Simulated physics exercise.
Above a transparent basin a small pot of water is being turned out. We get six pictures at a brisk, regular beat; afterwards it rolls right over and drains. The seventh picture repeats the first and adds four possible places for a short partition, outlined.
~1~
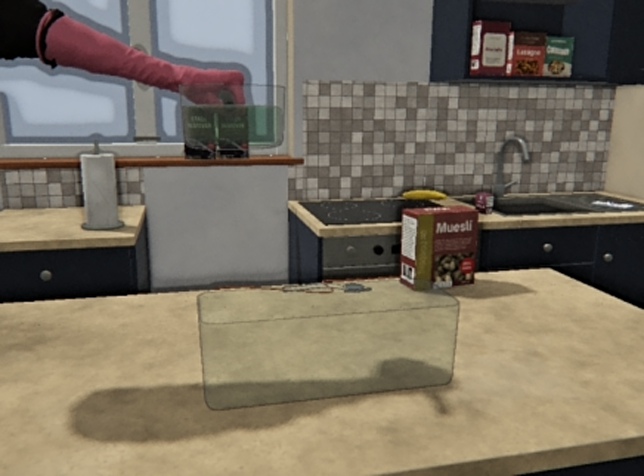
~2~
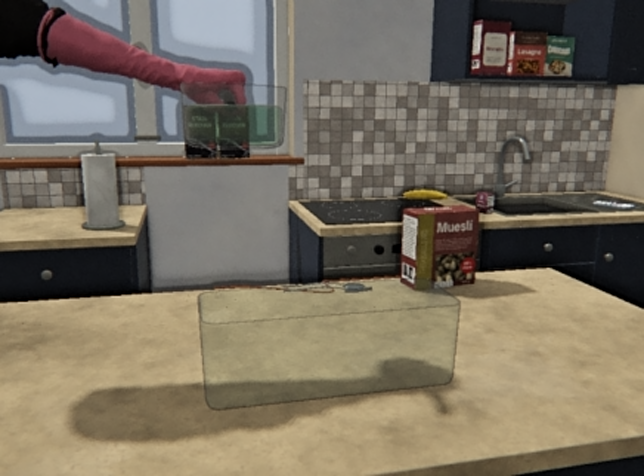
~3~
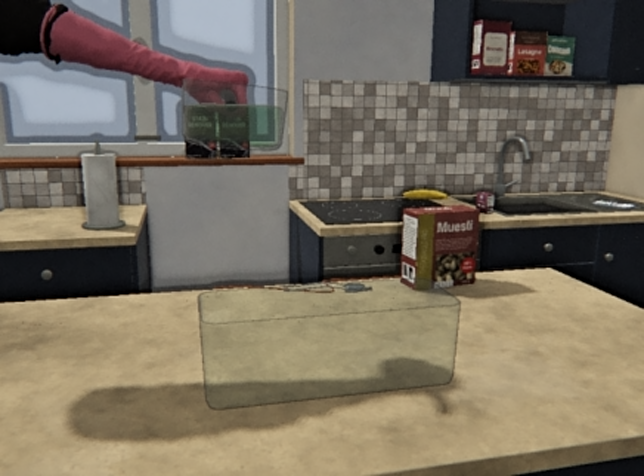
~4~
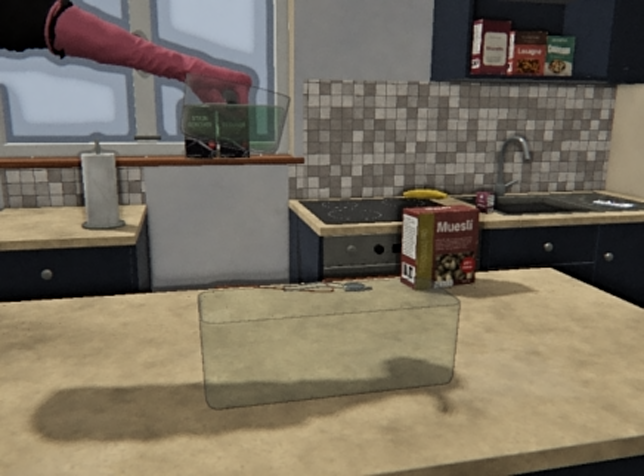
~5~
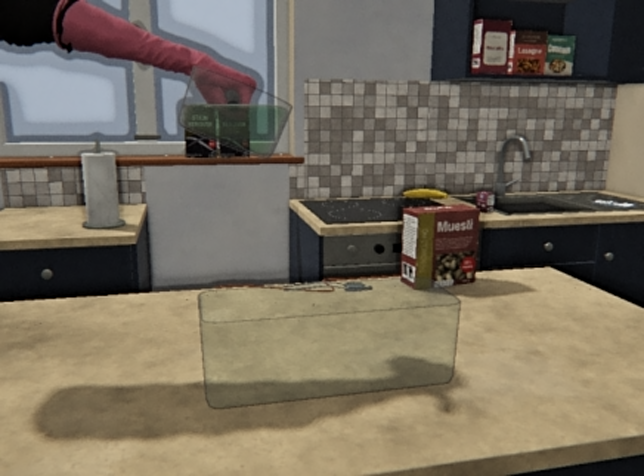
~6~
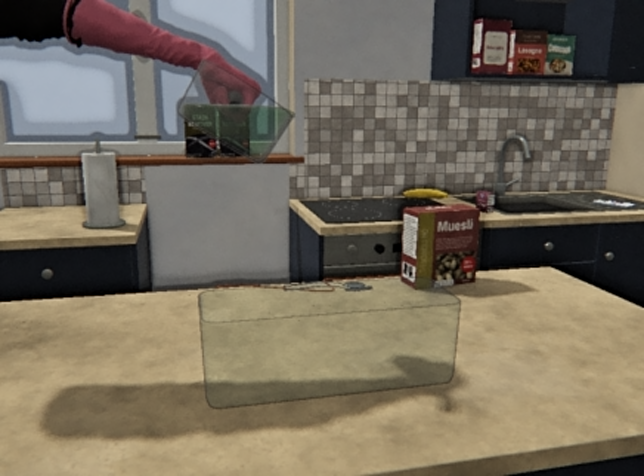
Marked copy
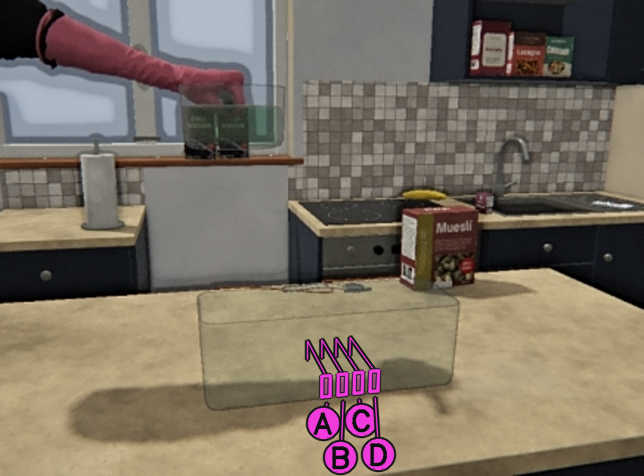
The clip opens on a kitchen counter with a transparent basin and a muesli box, while a pink-sleeved arm at upper left holds a small see-through pot upright. The hand gradually tilts the pot to the right, and by the end water is just over its lip.
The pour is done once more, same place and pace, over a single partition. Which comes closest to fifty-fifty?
C is best.
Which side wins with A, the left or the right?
More ends on the right.
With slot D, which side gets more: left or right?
The left one.
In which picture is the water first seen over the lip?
Picture 6.
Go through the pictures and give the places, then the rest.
In the first frame, upright, lip at (282, 87); basin from (205, 408) to (451, 381); nothing has left yet.
In the second frame, upright, lip at (283, 87); nothing has left yet.
In the third frame, tipped about 6°, lip at (285, 91); nothing has left yet.
In the fourth frame, tipped about 12°, lip at (288, 97); nothing has left yet.
In the fifth frame, tipped about 21°, lip at (290, 105); nothing has left yet.
In the sixth frame, tipped about 32°, lip at (291, 116); water is over the lip, down to (291, 116).
In magenta, A at (326, 403); B at (343, 401); C at (359, 399); D at (375, 397).
With A, about 17 % ends left of the wall and 80 % right of it.
With B, about 33 % ends left of the wall and 65 % right of it.
With C, about 46 % ends left of the wall and 51 % right of it; 3 % is lost outside.
With D, about 72 % ends left of the wall and 25 % right of it.
